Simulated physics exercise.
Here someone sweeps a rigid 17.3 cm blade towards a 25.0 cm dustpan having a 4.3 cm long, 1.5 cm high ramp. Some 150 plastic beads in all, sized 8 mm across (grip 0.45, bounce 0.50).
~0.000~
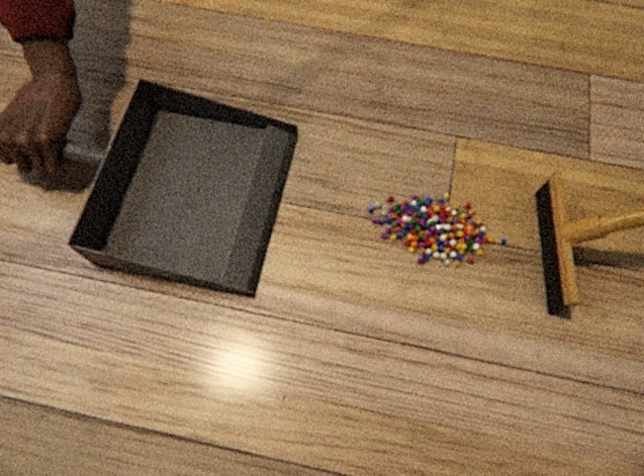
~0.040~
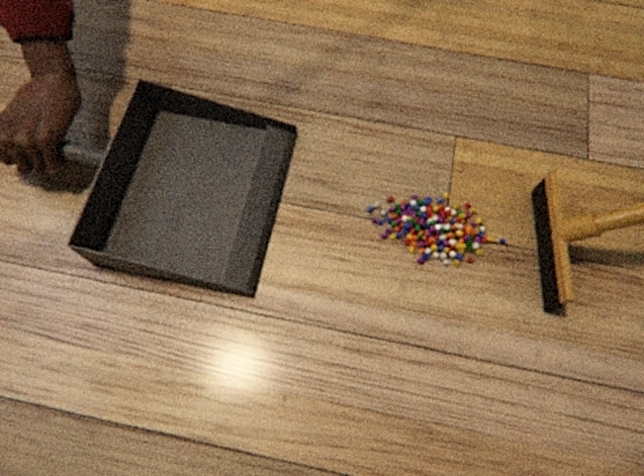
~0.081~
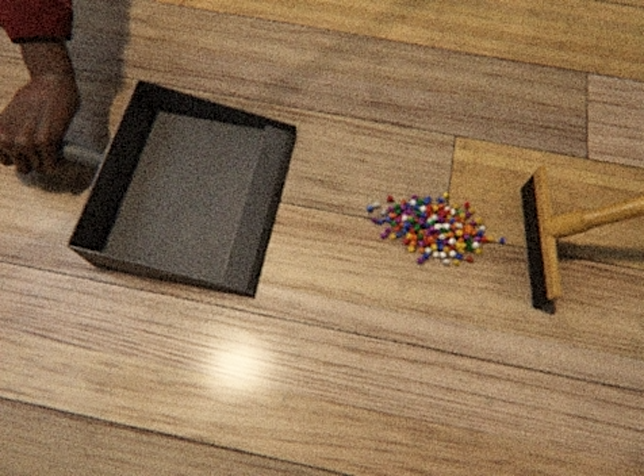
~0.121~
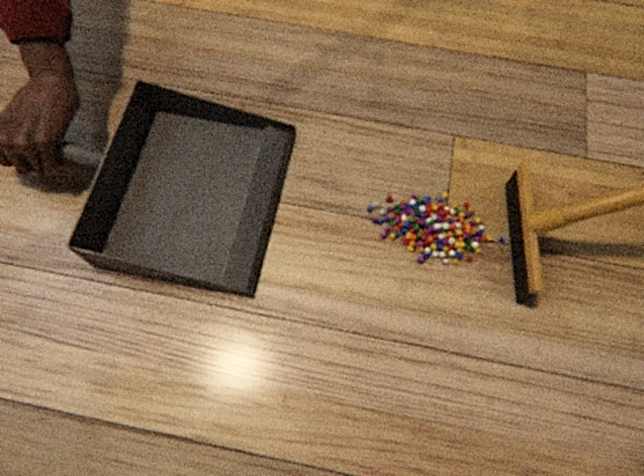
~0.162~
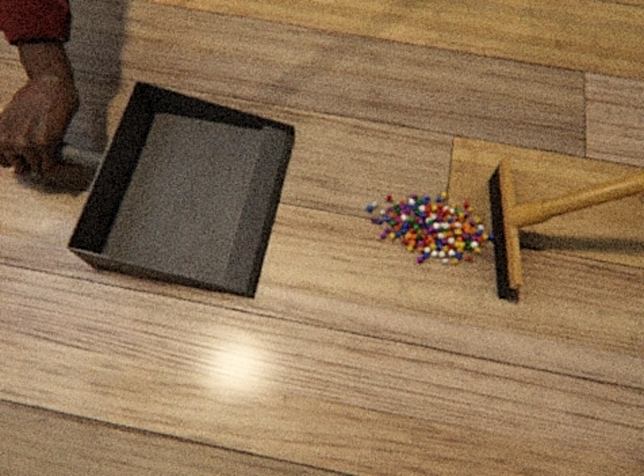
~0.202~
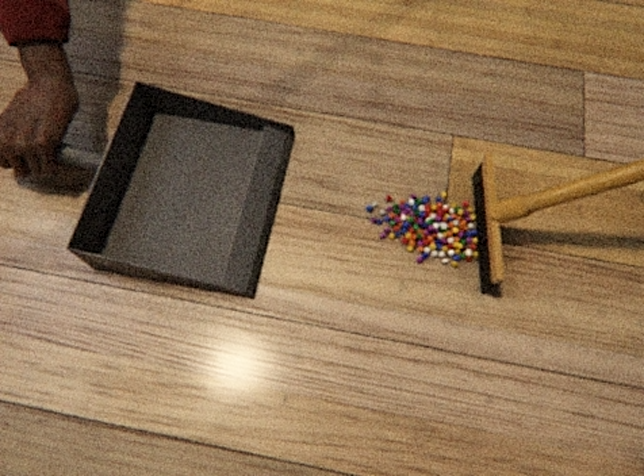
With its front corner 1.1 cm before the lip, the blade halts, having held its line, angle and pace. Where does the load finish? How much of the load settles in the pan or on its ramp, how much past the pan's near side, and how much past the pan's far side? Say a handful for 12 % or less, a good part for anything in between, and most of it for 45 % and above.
I would say in the pan or on its ramp: A good part; past the pan's near side: A handful; past the pan's far side: A handful.
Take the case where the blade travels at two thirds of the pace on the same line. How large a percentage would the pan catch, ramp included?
Then around 15 per cent.
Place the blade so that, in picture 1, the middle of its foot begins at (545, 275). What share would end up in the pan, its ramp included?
I'd estimate about 25 per cent.
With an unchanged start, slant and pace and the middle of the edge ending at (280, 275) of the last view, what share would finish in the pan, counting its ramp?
That comes to near 25 percent.
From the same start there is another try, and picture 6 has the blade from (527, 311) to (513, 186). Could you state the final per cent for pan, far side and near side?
Pan: 5, far side: 0, near side: 15.
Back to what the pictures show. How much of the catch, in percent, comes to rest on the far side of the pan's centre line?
Roughly 80 percent.
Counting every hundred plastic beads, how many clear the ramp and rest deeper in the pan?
I'd put it near 0 per cent.
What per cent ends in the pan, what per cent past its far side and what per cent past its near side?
In per cent: Pan 20; near side 5; far side 5.
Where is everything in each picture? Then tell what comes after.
The first frame shows blade from (570, 301) to (554, 178), moved 0.0 cm, 0 of the pieces shifted so far; middle of the pieces at (438, 228); pan at (187, 193).
The second frame shows blade from (566, 299) to (550, 176), moved 0.4 cm, 0 of the pieces shifted so far; middle of the pieces at (438, 227).
The third frame shows blade from (554, 295) to (539, 173), moved 1.8 cm, 0 of the pieces shifted so far; middle of the pieces at (437, 227).
The fourth frame shows blade from (535, 290) to (522, 169), moved 4.0 cm, 0 of the pieces shifted so far; middle of the pieces at (437, 227).
The fifth frame shows blade from (516, 284) to (504, 164), moved 6.3 cm, 3 of the pieces shifted so far; middle of the pieces at (437, 226).
The sixth frame shows blade from (497, 279) to (486, 160), moved 8.5 cm, 26 of the pieces shifted so far; middle of the pieces at (436, 226); pan at (185, 195). The blade's pace is about 0.56 m/s, heading 4 degrees away from the viewer's side.
After 0.43 s, middle of the blade 15 cm from the lip; 0 % over the lip, far side 0 %, near side 0 %.
Then, at 0.58 s, middle of the blade 7 cm from the lip; 0 % over the lip, far side 5 %, near side 0 %.
Then, at 0.86 s, middle of the blade 2 cm from the lip; 25 % over the lip, far side 5 %, near side 5 %.
In the end, at 1.4 s, pan 20 %, near side 5 %, far side 5 %, in front of the lip or behind the blade 70 %.
